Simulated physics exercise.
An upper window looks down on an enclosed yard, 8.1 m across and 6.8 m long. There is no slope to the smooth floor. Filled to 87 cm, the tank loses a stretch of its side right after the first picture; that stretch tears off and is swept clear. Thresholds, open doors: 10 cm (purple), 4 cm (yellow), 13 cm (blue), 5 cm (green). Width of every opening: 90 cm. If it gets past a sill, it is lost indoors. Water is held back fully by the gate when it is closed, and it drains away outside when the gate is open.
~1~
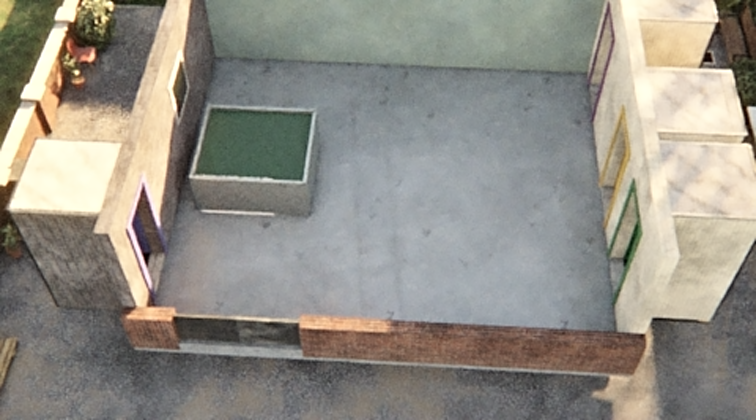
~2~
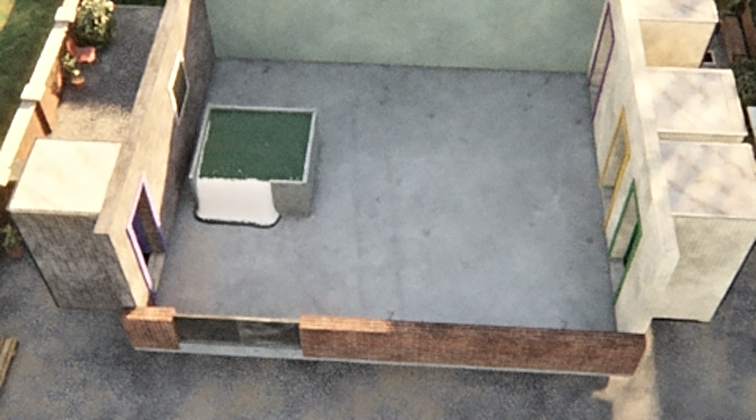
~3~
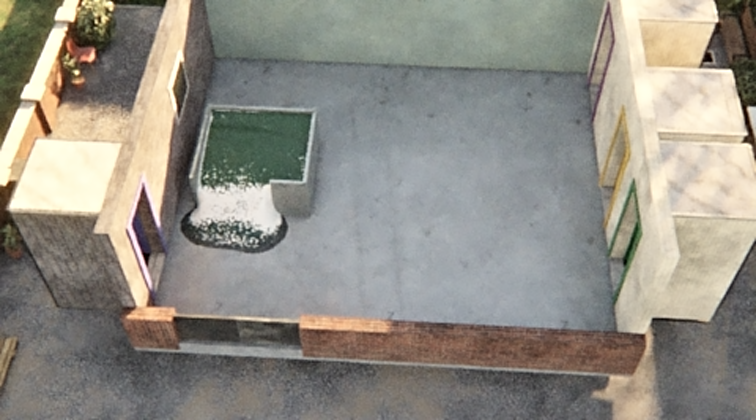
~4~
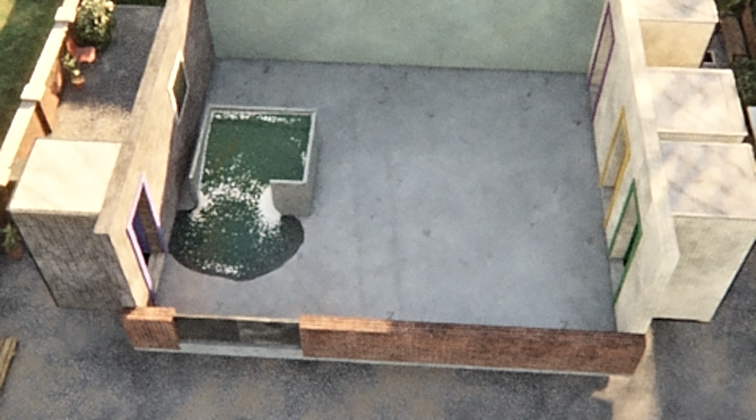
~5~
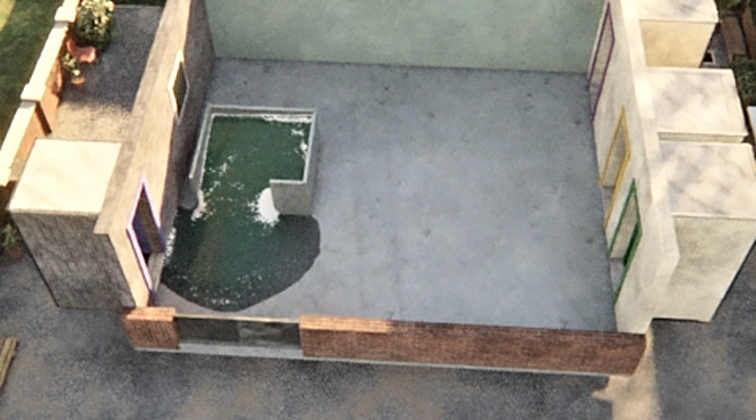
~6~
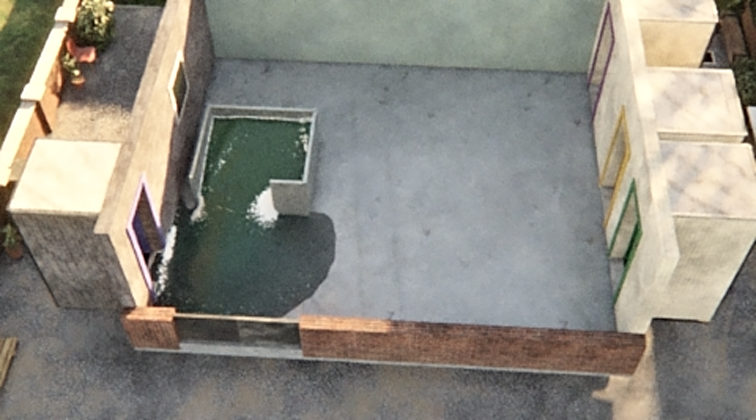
Dark green water bursting from the broken front of a square tank, foaming white and spreading across a walled yard's grey floor.
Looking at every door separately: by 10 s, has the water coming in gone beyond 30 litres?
Purple door - it has not. Yellow door - it has. Blue door - it has. Green door - it has.
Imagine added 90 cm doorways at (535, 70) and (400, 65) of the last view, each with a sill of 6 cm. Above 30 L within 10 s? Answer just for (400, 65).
Short of it.
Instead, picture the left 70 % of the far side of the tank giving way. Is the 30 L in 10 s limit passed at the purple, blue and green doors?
Door purple goes beyond, door blue stays within, door green stays within.
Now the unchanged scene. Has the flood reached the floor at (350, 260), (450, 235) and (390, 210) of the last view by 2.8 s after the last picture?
First spot submerged, second submerged, third submerged.
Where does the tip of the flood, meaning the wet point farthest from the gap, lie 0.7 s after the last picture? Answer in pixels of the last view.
That's around (368, 341) in the last picture.
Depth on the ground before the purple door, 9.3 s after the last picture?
The depth there is around 9.0 cm.
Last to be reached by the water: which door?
Purple.
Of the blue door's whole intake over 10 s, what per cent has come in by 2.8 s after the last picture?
About 80 per cent.
Then, 0.7 s after the last picture water covers 15 % of the floor and is deepest (68 cm) near (148, 329); purple door not reached, yellow door not reached, blue door 27 cm at the sill, 10 L in, green door not reached.
Then, 1.5 s after the last picture water covers 20 % of the floor and is deepest (46 cm) near (148, 329); purple door not reached, yellow door not reached, blue door 32 cm at the sill, 73 L in, green door not reached.
Then, 2.8 s after the last picture water covers 45 % of the floor and is deepest (25 cm) near (163, 268); purple door not reached, yellow door not reached, blue door 25 cm at the sill, 192 L in, green door 3 cm at the sill, 0 L in.
Then, 5.3 s after the last picture water covers 70 % of the floor and is deepest (16 cm) near (603, 258); purple door 4 cm at the sill, 0 L in, yellow door 10 cm at the sill, 40 L in, blue door 14 cm at the sill, 241 L in, green door 15 cm at the sill, 126 L in.
Then, 9.3 s after the last picture water covers 85 % of the floor and is deepest (12 cm) near (586, 102); purple door 9 cm at the sill, 2 L in, yellow door 7 cm at the sill, 77 L in, blue door 6 cm at the sill, 243 L in, green door 9 cm at the sill, 211 L in.
